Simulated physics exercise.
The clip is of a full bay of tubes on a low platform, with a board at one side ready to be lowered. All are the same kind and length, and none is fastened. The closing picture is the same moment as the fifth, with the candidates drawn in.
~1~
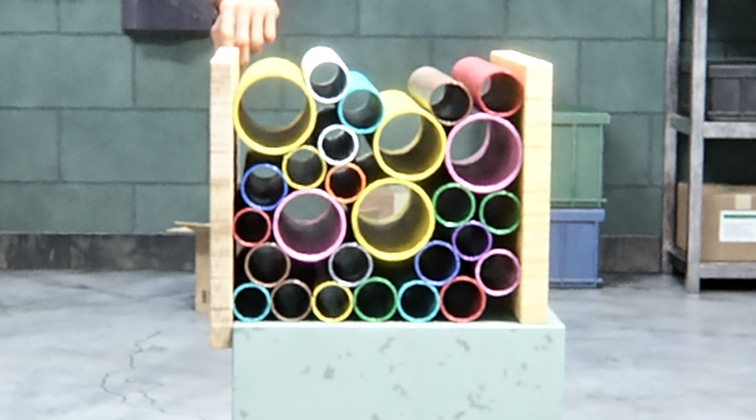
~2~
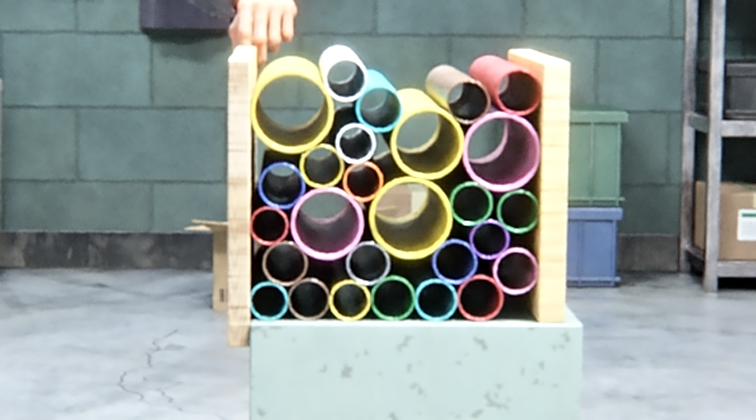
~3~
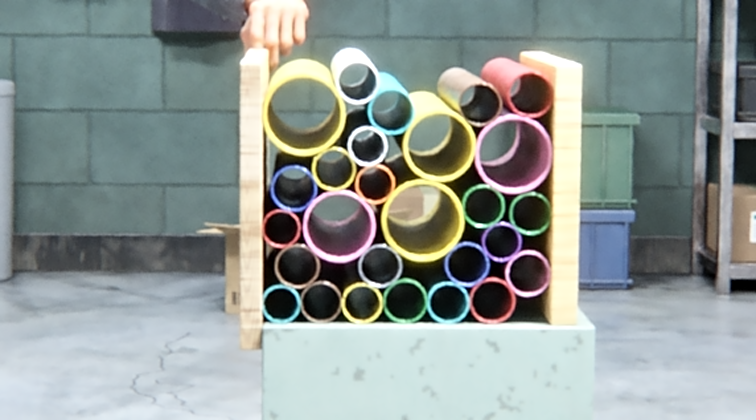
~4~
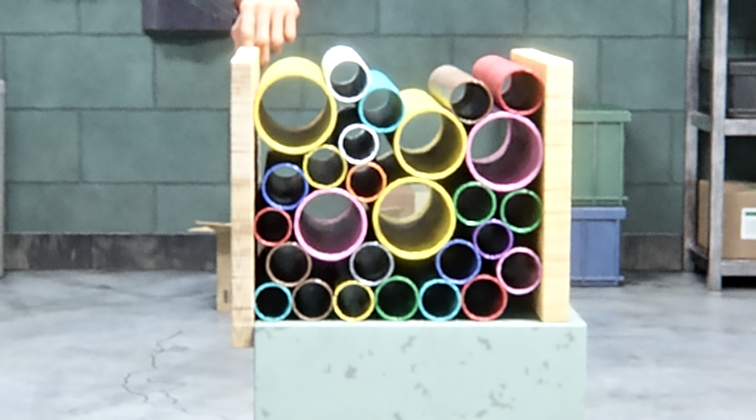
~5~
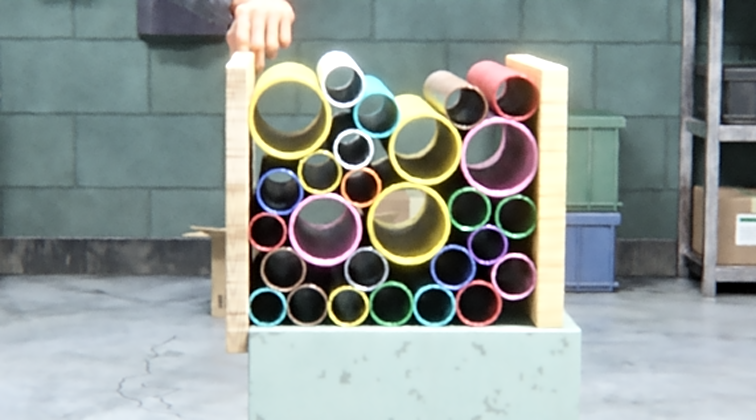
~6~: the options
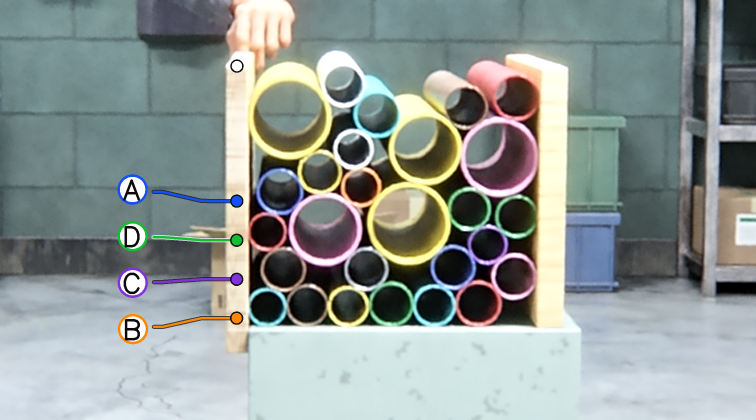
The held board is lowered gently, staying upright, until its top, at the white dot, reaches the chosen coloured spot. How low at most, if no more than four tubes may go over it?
Stop at D.
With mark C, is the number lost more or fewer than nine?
Fewer than nine.
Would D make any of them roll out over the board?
At D: Yes.
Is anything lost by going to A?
Yes.
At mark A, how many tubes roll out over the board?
It comes to two.
On the marked copy, A at (237, 201); B at (237, 318); C at (237, 279); D at (237, 240); the white dot at (237, 66).
With D. Early on, top of the board (248, 144).
Further on, top of the board (247, 234).
At the end, top of the board (247, 239), two out over the board.
As for the rest, A two out over the board; B more than four out over the board; C more than four out over the board.
